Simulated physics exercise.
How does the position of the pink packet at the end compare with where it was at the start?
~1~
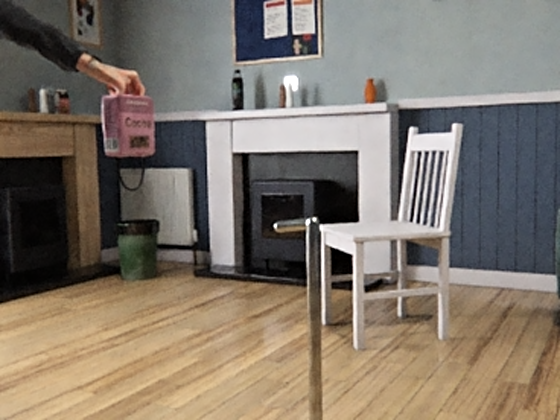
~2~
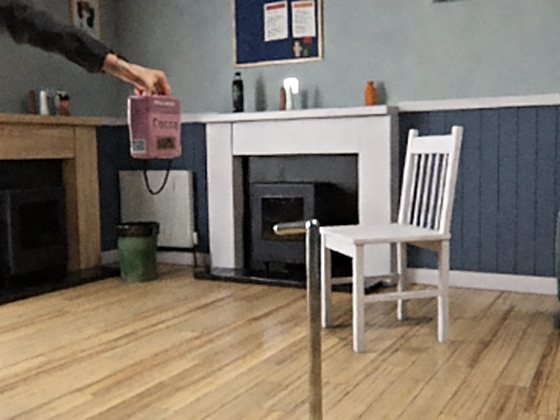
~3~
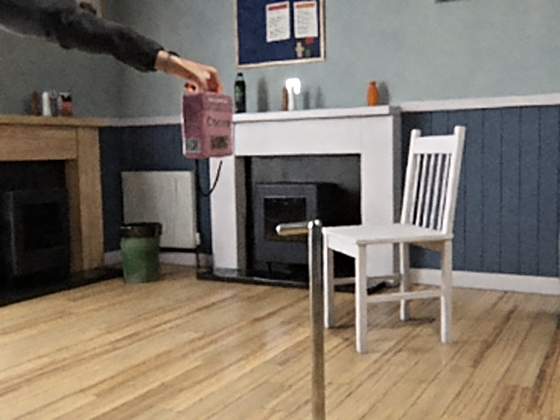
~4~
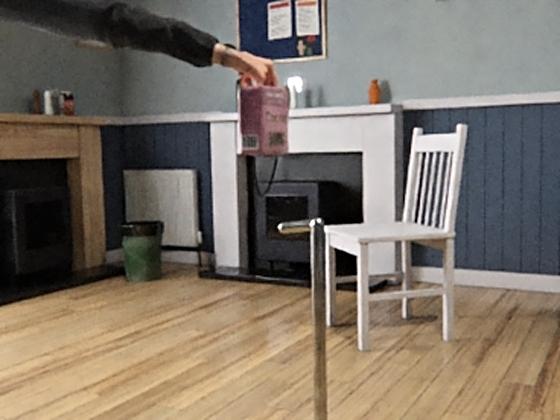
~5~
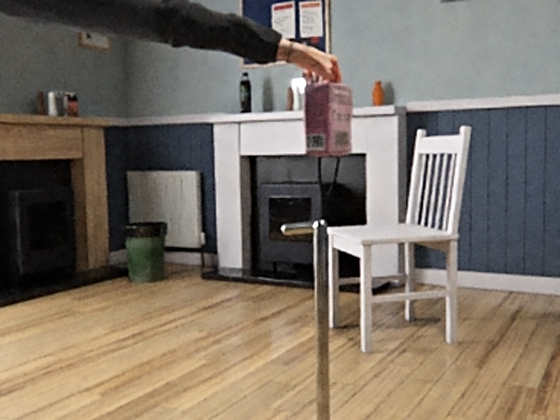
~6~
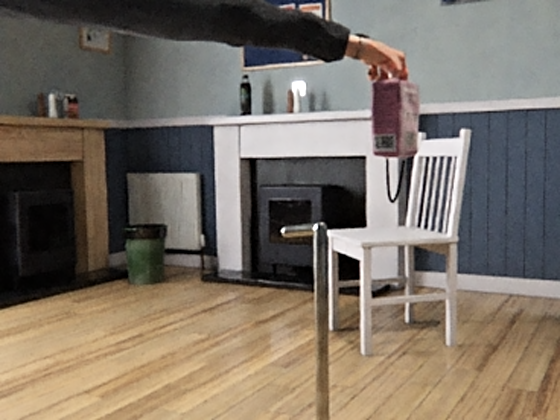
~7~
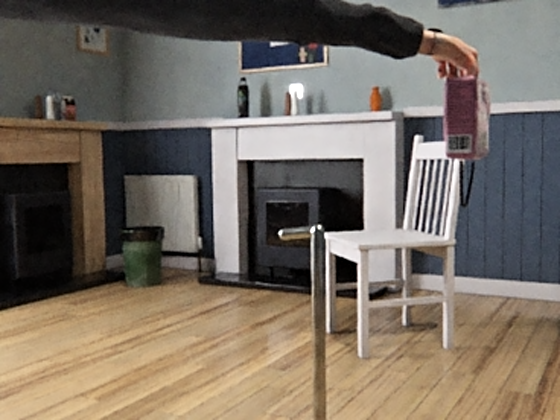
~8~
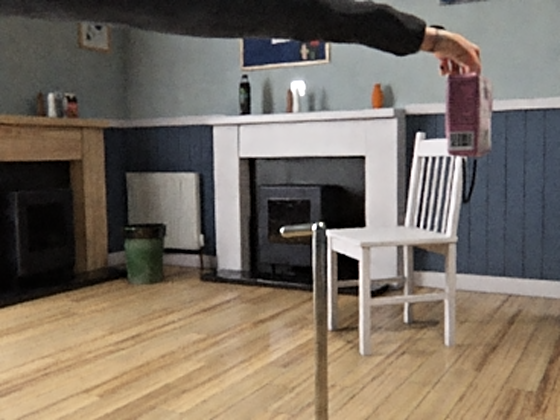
At the start the pink packet is held on the left, near the wooden fireplace and above the green bin. By the end it is on the right, past the metal post and by the back of the white chair.
The footage shows a hand carrying a pink packet with a dark loop hanging beneath it from left to right across a room, passing above a metal post without catching, and finally holding it still by the back of a white chair.
